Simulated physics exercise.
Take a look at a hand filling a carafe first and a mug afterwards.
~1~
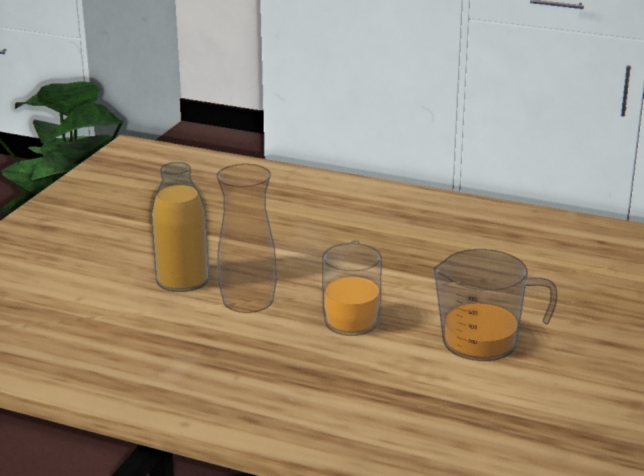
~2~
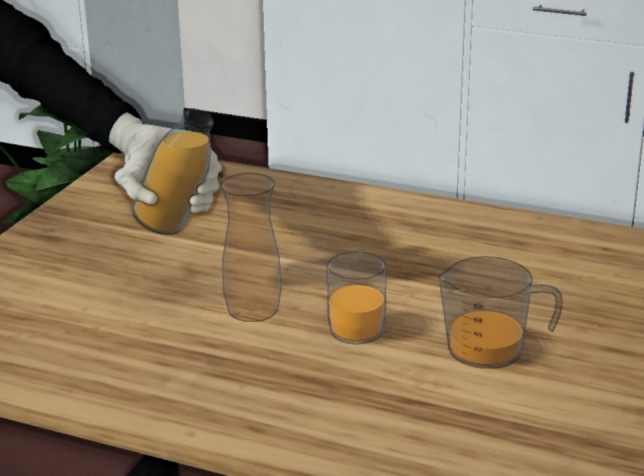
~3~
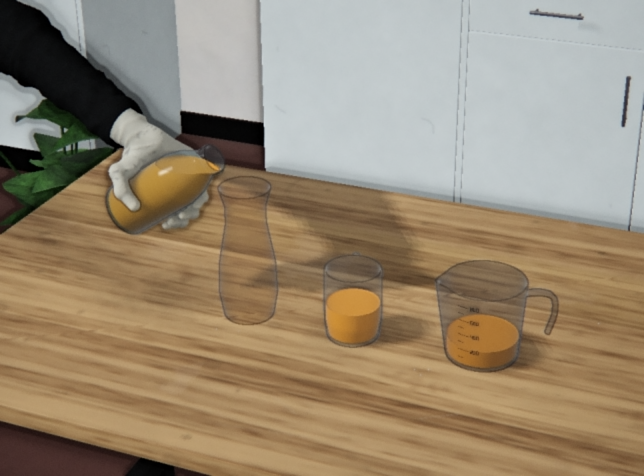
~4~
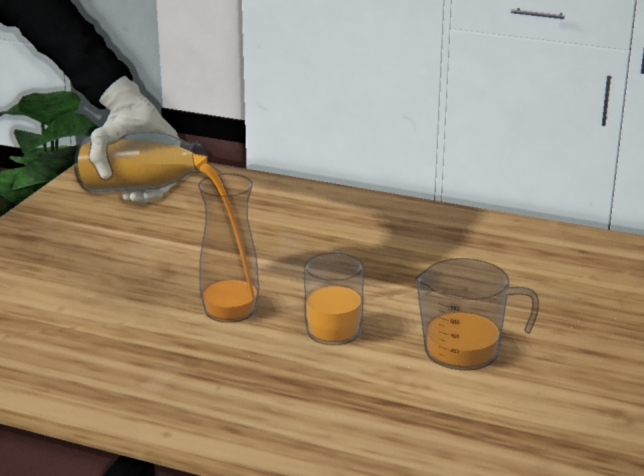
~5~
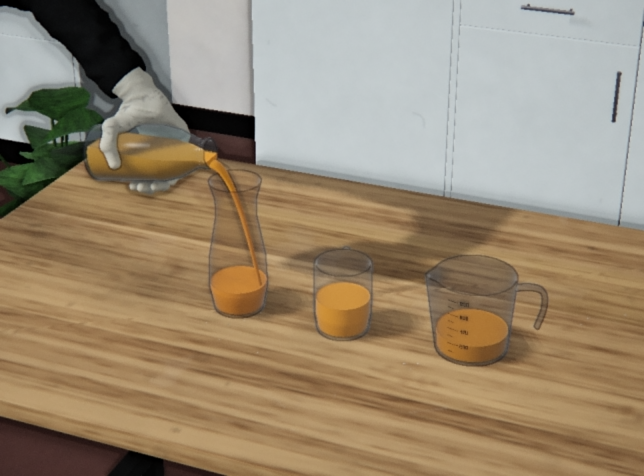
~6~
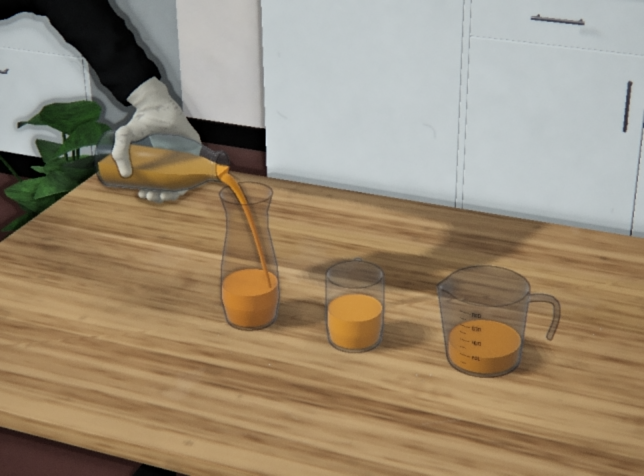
A gloved hand lifting a bottle of orange juice, tilting it rightward and pouring into an empty carafe on a wooden table.
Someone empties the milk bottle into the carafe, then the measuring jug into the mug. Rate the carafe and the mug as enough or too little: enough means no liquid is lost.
Carafe - enough; mug - enough.
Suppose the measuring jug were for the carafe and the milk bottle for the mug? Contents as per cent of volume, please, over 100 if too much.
Load against room: Roughly 20 percent, then roughly 180 percent.
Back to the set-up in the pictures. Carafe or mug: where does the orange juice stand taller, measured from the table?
It ends up higher in the carafe.
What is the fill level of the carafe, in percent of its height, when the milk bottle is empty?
Level at the end: Close to 70 %.
A moment on, the carafe is about half full.
Further on, the carafe is about three quarters full.
When it is over, the carafe is about three quarters full; the mug is about three quarters full.
